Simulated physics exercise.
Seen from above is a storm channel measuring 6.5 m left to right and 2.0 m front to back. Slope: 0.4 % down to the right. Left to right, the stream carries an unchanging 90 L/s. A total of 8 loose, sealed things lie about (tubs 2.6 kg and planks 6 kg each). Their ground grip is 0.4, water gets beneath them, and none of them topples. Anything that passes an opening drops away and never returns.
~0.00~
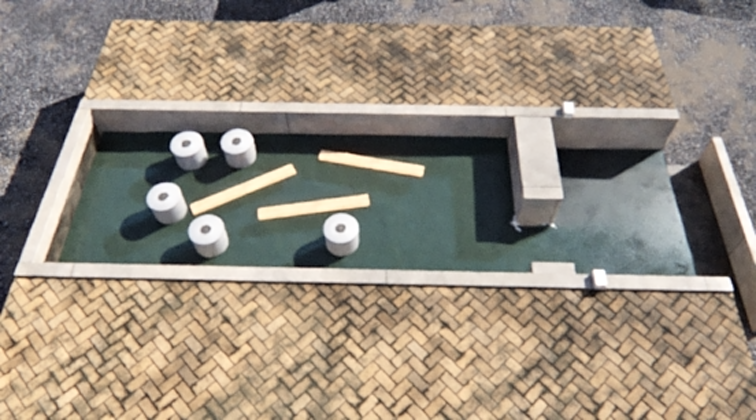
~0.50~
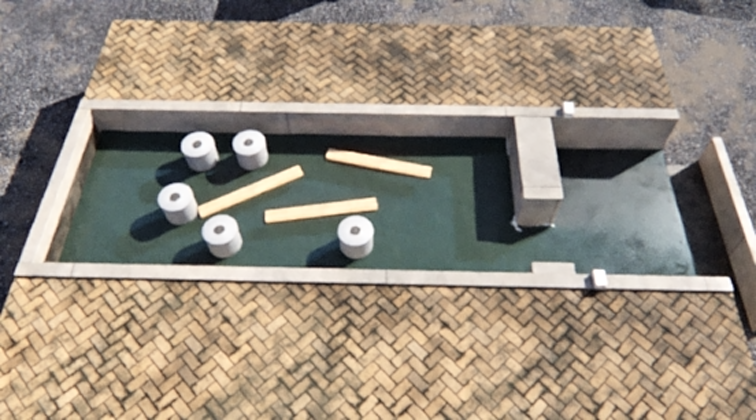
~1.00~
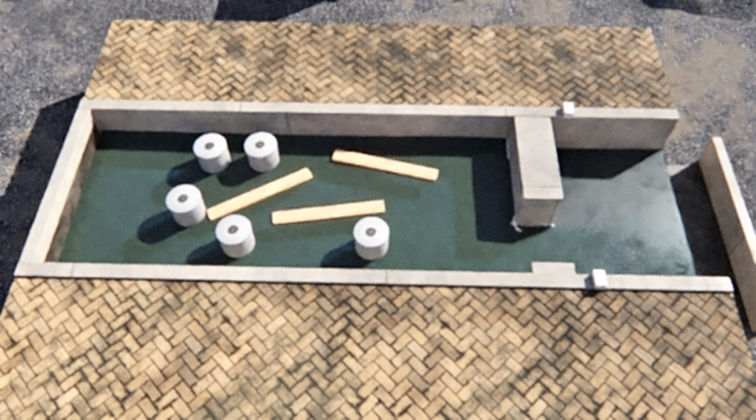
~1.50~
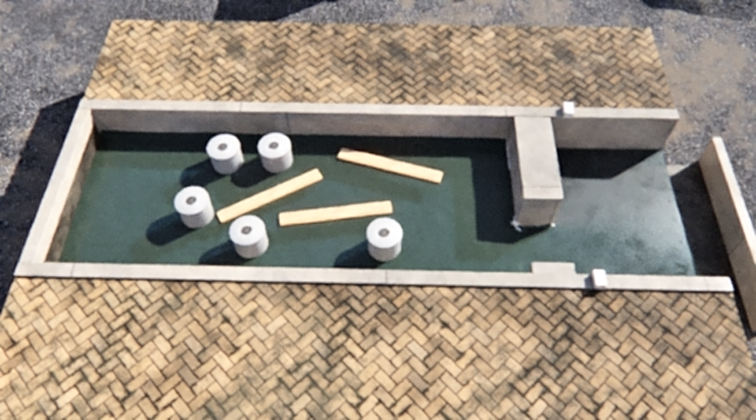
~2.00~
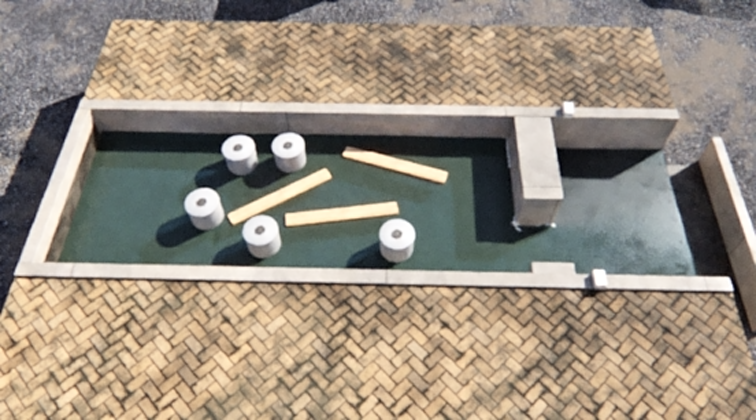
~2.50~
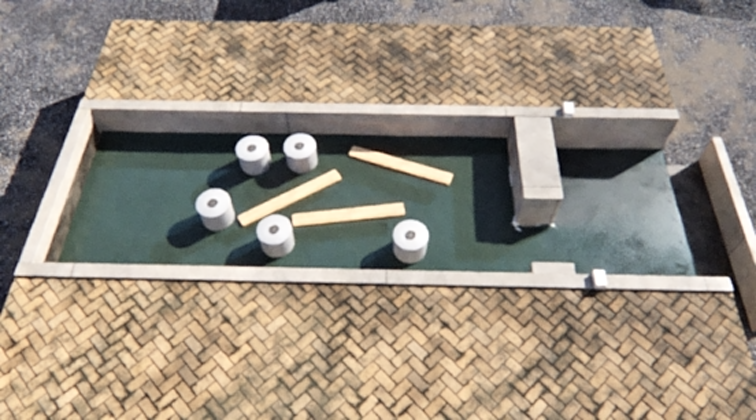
In a walled channel of dark water, white tubs and wooden planks drift slowly right.
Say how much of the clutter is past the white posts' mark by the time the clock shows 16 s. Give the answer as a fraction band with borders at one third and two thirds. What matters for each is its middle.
Band: 2/3 or more.
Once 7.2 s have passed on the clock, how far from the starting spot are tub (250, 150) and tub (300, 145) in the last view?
In order: 200 cm and 200 cm.
After 3.5 s 0 of 8 are over the mark; 8 afloat.
After 7.2 s 1 of 8 are over the mark; 7 afloat.
After 12.0 s 5 of 8 are over the mark; 4 afloat.
After 16.0 s 8 of 8 are over the mark; 1 afloat.
